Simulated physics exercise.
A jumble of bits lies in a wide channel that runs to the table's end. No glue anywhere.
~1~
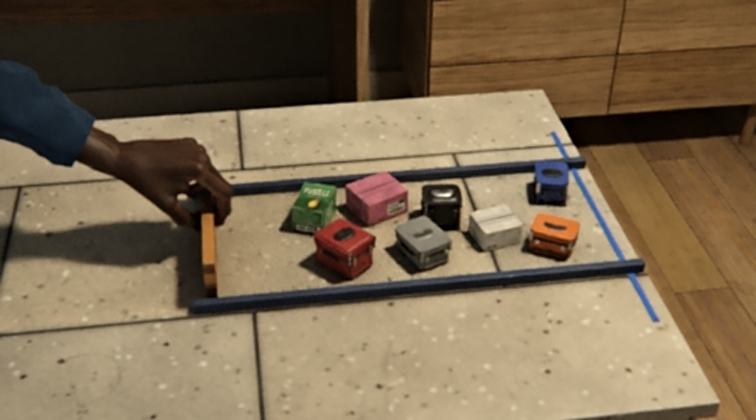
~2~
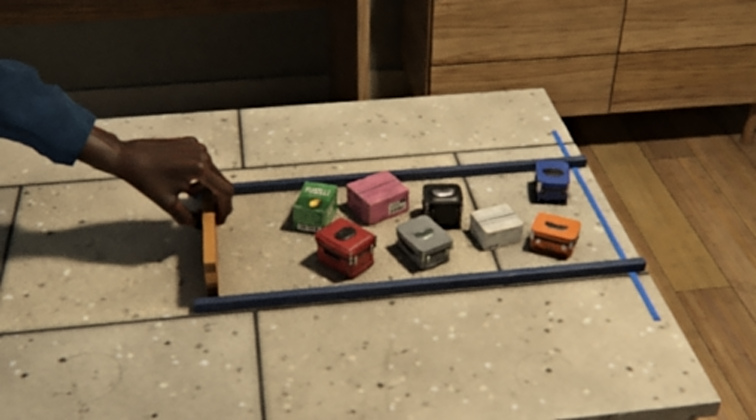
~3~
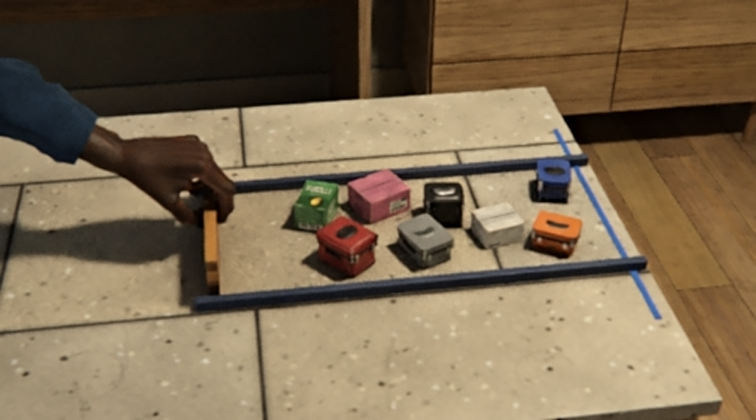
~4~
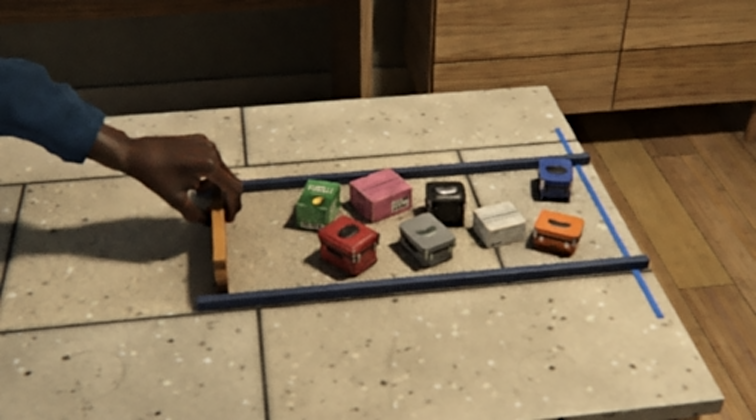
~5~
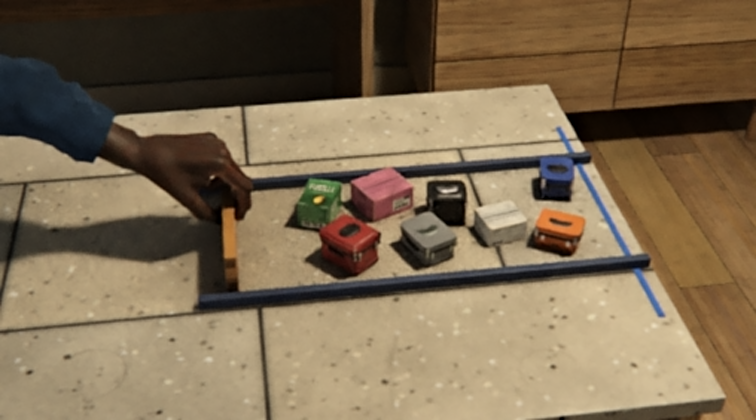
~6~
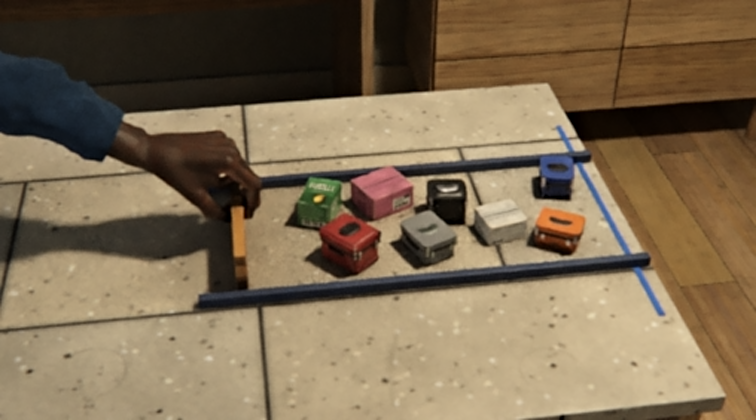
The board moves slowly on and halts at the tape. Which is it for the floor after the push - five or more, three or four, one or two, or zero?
Tally: Over four.
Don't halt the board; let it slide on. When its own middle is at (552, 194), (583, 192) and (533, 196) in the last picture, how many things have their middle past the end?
Result per place: 3; 5; 2.
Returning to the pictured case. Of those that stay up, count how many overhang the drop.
The tally is 1.
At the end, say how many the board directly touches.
That makes 1.
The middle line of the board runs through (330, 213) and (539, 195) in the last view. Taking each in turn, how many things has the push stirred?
It comes to 3 for the first spot, 8 for the other.
Soon after, none off yet; blue case at rest near (556, 178); orange case at rest near (559, 231); white box at rest near (501, 222).
After that, none off yet; blue case displaced a little near (572, 176); orange case displaced about its own width near (599, 229); white box displaced well along near (572, 204).
In the end, the number that fall off is five or more; gone, red case, pink box, grey case, black case, white box, orange case and blue case.
